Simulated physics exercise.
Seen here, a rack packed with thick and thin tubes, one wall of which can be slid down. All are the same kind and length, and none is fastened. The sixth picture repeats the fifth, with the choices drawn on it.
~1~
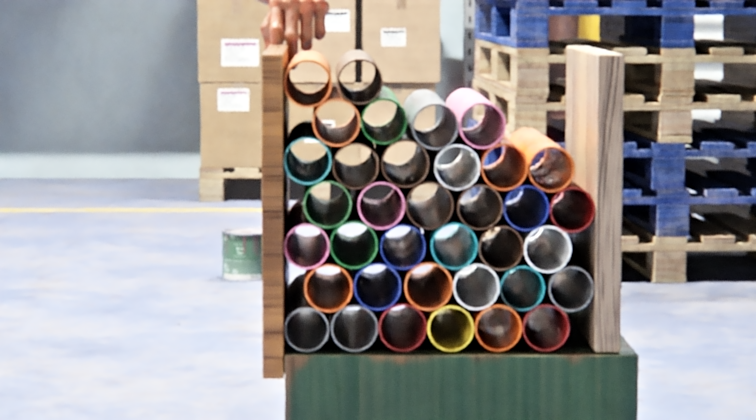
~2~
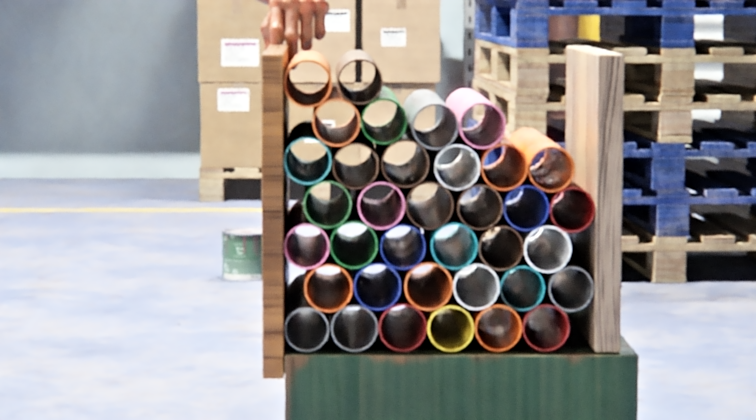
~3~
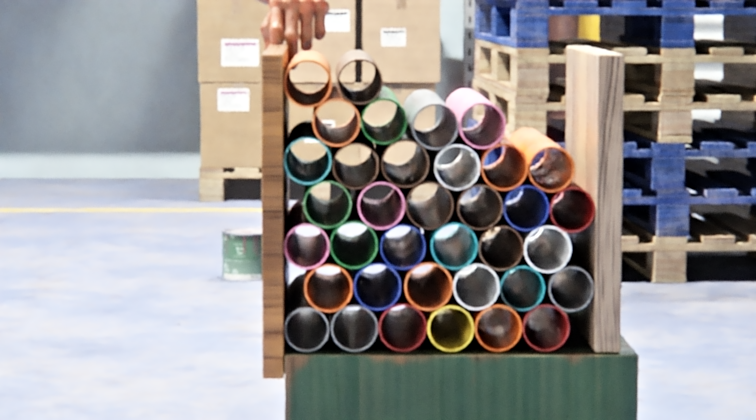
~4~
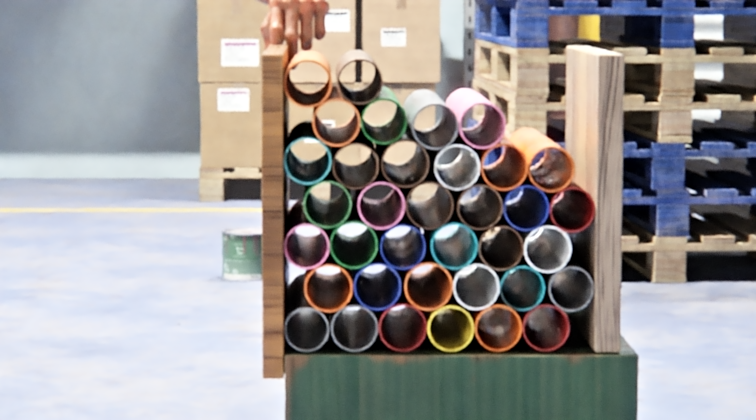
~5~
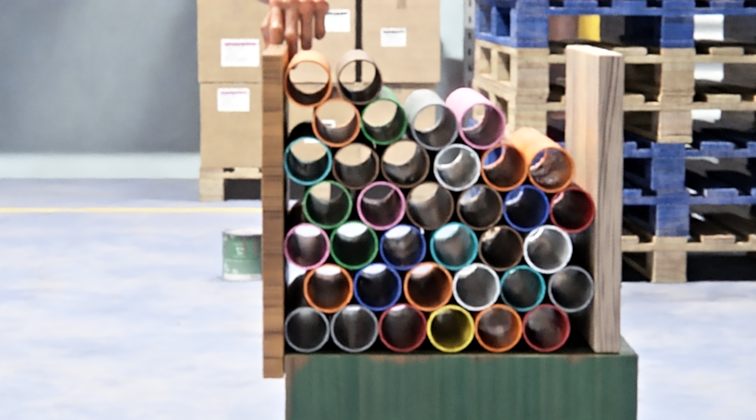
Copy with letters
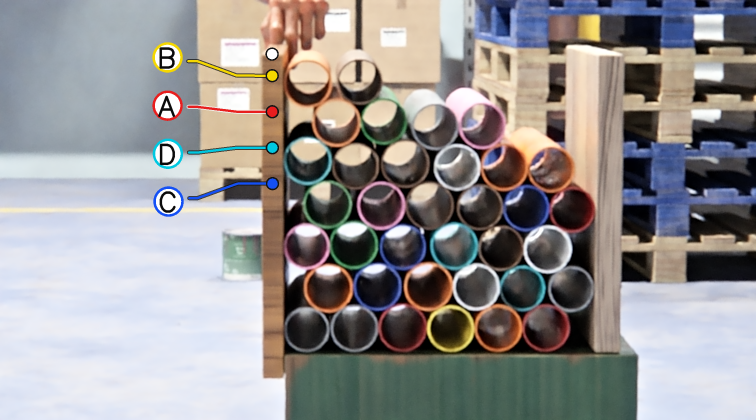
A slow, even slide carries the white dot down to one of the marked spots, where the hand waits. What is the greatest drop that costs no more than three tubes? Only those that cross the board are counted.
At most to C.
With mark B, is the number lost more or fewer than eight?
It loses fewer than eight.
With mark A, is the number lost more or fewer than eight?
It loses fewer than eight.
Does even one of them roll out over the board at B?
No.
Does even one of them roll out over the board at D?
Yes.
On the copy, A at (272, 112); B at (272, 75); C at (272, 183); D at (272, 147); the white dot at (272, 54).
On C. First, top of the board (284, 116).
Then, top of the board (284, 183).
Finally, top of the board (284, 183), one out over the board.
By contrast, A none out over the board; B none out over the board; D one out over the board.
